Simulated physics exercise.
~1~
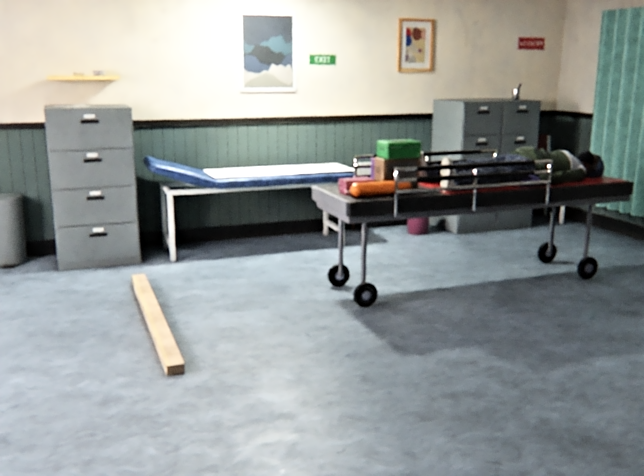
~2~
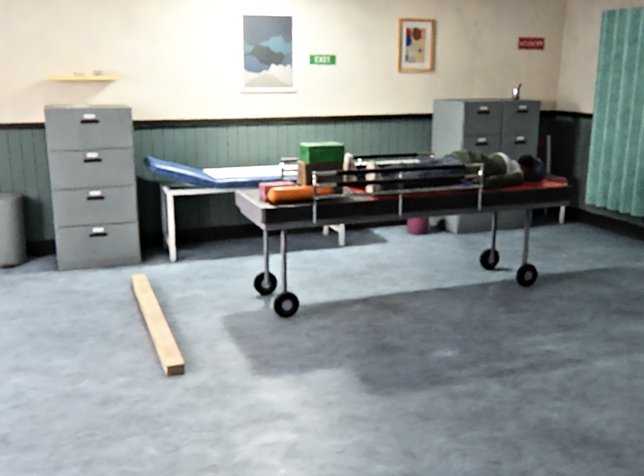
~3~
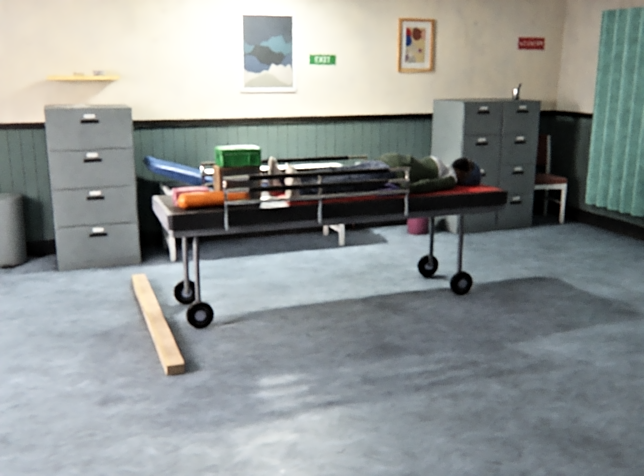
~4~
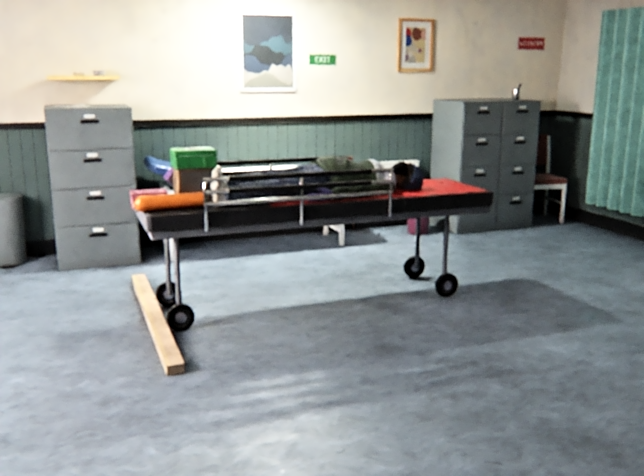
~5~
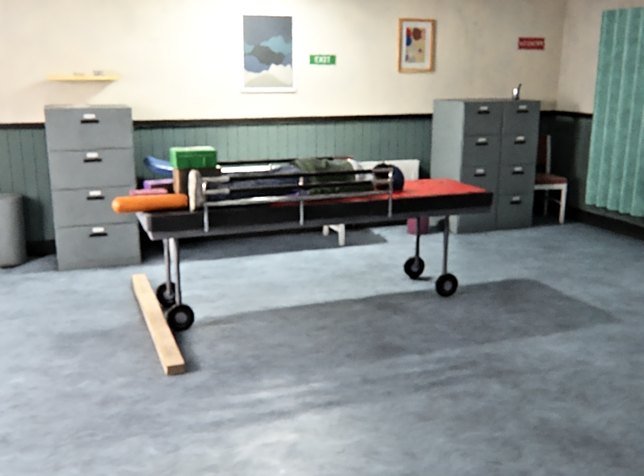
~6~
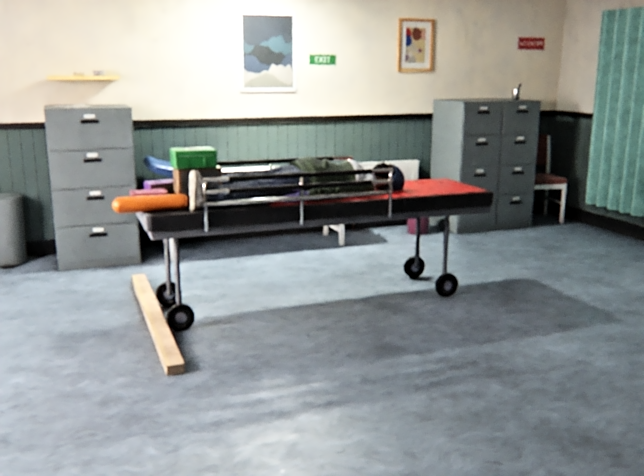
A wheeled stretcher carrying a limp person and several loose items rolls leftward across the grey-blue floor of a clinic-like room, seen from a fixed viewpoint facing the far wall. Grey cabinets and a blue-topped bed stand behind it, a green curtain hangs at right, and a wooden sill lies at left. On the red mattress, a green case, an orange cylinder and a pink box sit near the left end. The wheels meet the sill and the stretcher stops level. The person and cylinder slide further left, the cylinder poking past the edge, then everything rests, still aboard.
